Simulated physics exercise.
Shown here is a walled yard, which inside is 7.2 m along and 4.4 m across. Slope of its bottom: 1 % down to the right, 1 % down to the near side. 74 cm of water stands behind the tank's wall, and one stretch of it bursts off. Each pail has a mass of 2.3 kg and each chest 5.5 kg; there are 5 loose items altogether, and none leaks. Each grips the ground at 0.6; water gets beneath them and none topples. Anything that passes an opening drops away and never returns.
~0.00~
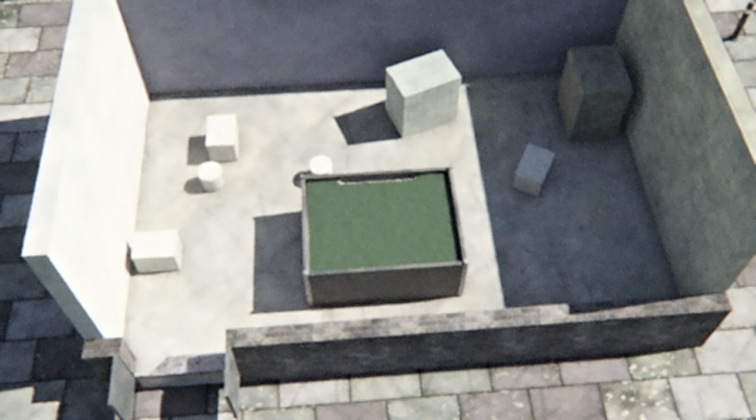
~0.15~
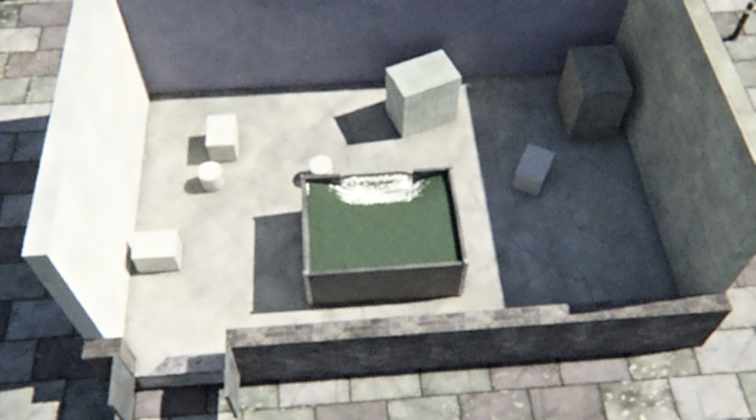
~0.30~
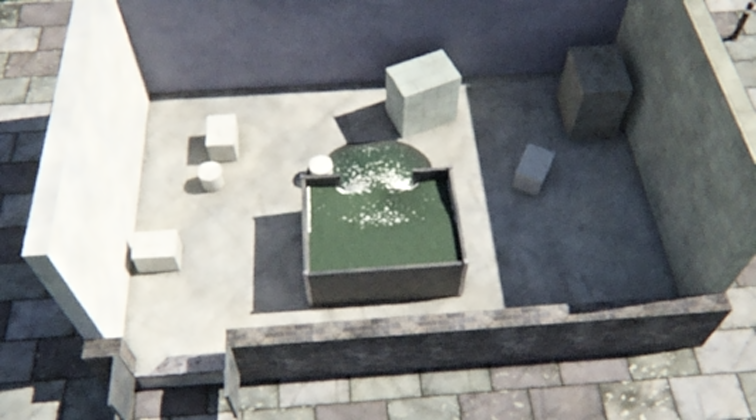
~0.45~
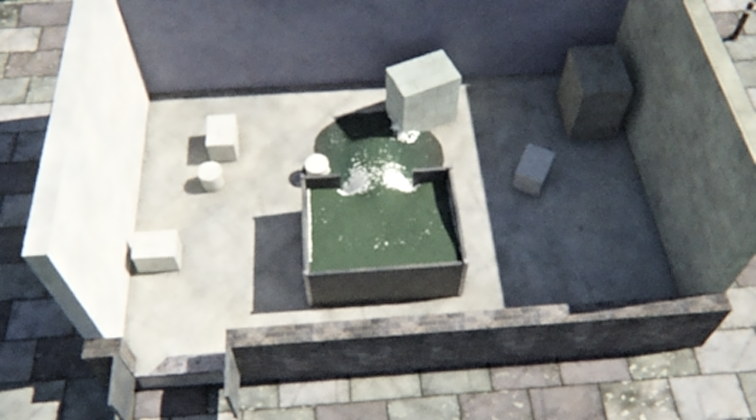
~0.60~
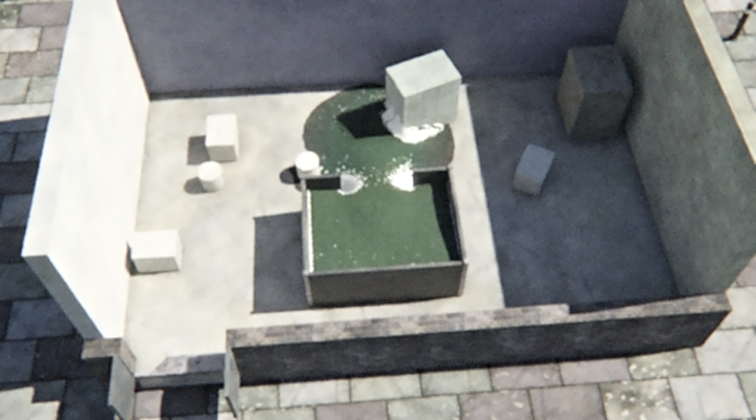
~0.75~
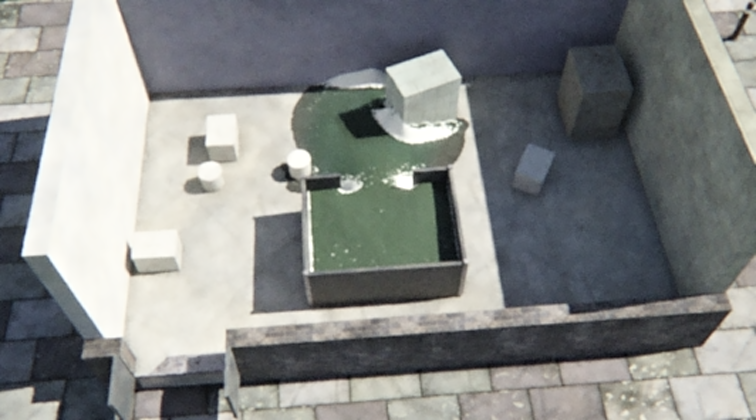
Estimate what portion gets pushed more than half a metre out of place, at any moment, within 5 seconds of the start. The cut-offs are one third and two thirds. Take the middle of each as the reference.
My bet is the share reaches two thirds or more.
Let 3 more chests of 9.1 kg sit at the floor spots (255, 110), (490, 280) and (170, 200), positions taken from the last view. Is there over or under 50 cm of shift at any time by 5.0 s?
Result, in sequence: Above the mark / below the mark / above the mark.
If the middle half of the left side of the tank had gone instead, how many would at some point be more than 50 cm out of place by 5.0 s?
Then the count would be 2.
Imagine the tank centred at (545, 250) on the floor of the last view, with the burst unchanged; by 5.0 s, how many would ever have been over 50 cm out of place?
The answer would then be 4.
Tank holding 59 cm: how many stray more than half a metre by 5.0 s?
4.
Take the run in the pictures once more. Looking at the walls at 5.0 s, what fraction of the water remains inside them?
Roughly 96 percent.
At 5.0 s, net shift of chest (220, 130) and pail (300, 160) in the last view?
Net shifts, in order: 200 cm and 80 cm.
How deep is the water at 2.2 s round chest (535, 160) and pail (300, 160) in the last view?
Around 1 cm and 1 cm.
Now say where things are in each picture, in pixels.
In the first picture, a pail at (321, 165), on the bottom; a chest at (154, 244) rests on the ground; 2.7 m2 under water; 0 of 5 have shifted.
In the second picture, a pail at (321, 165) rests on the ground; a chest at (154, 244), on the bottom; 3.3 m2 under water; 0 of 5 have shifted.
In the third picture, a pail at (320, 164), on the bottom; a chest at (154, 244) rests on the ground; water covers 4.2 m2; 0 of 5 have shifted.
In the fourth picture, a pail at (316, 163) rests on the ground, 6 cm from its start; a chest at (154, 244) rests on the ground; 5.1 m2 under water; 1 of 5 have shifted.
In the fifth picture, a pail at (307, 161) rests on the ground, 21 cm from its start; a chest at (154, 244), on the bottom; water covers 6.0 m2; 1 of 5 have shifted.
In the sixth picture, a pail at (298, 159), on the bottom, 33 cm from its start; a chest at (154, 244) rests on the ground; 6.7 m2 under water; 1 of 5 have shifted.
After 1.1 s 1 of 5 are over 50 cm from their spots; 0 afloat.
After 2.2 s 1 of 5 are over 50 cm from their spots; 0 afloat.
After 3.5 s 2 of 5 are over 50 cm from their spots; 3 afloat.
After 5.0 s 5 of 5 are over 50 cm from their spots, and 5 have been at some point; 1 afloat.
